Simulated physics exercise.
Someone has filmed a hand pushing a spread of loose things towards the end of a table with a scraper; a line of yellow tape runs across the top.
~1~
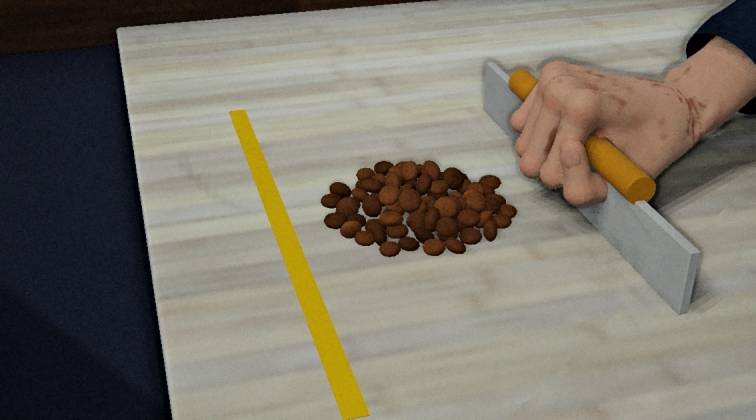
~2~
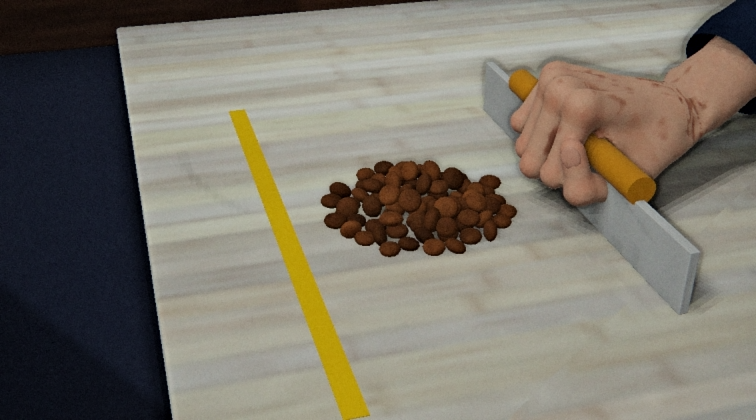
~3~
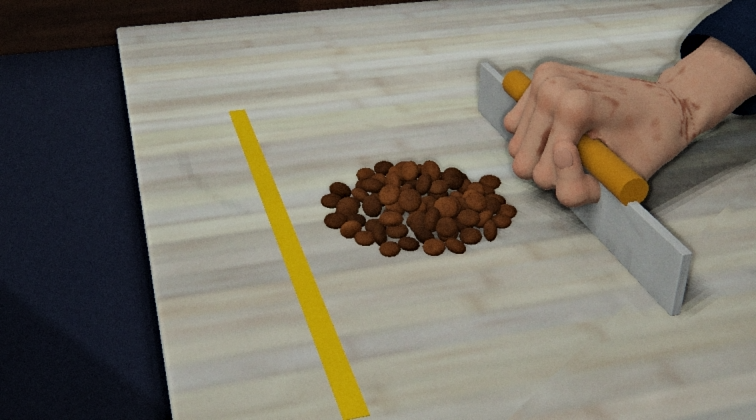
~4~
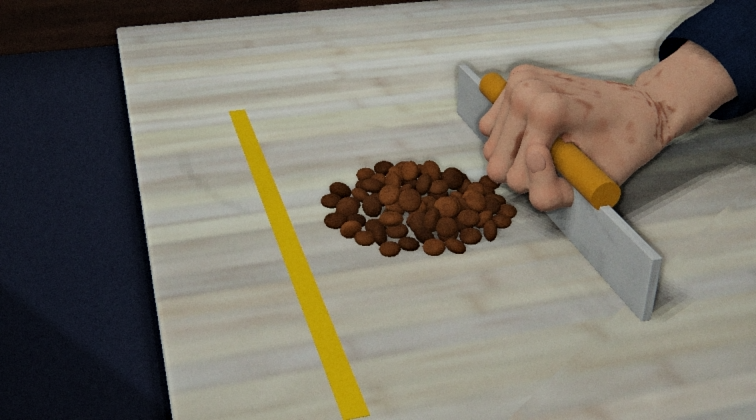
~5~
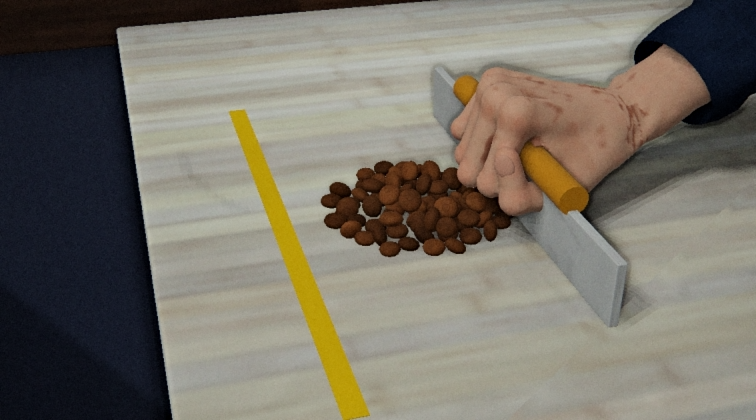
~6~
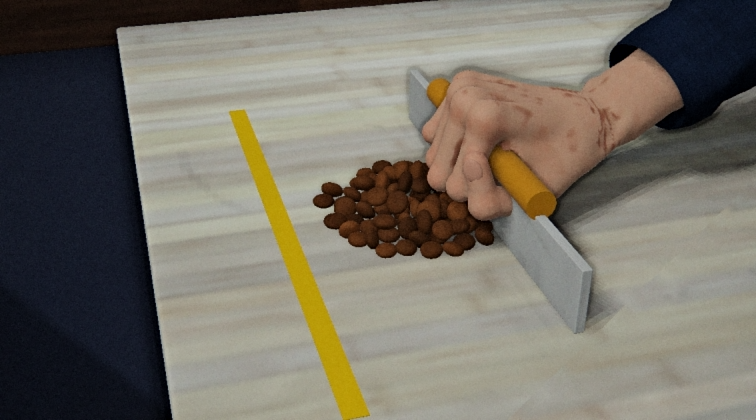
A hand in a dark blue sleeve grips the orange handle of a flat grey scraper at the right of a pale, streaked tabletop, seen from above at an angle by a still camera. A low heap of brown, rounded pieces lies mid-table, with yellow tape to its left and dark blue beyond the edge. After resting briefly, the hand slides the scraper left into the heap, nudging the pieces slightly leftward.
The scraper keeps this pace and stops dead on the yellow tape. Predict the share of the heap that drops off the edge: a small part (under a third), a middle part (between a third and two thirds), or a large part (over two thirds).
A small part, under a third.
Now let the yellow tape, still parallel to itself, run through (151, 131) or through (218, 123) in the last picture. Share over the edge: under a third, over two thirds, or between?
The first position gives more than two thirds, the second gives below one third.
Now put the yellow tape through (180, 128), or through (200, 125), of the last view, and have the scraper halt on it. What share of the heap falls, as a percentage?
It would be some 70 per cent the first time and some 40 per cent the second.
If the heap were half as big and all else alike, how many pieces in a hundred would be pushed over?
That works out to something like 0 percent.
Shortly afterwards, scraper still moving, near (374, 164); heap all on the table, its front near (246, 232).
Next, scraper stopped at the yellow tape; heap only a few over the edge.
In the end, scraper stopped at the yellow tape; heap only a few over the edge.
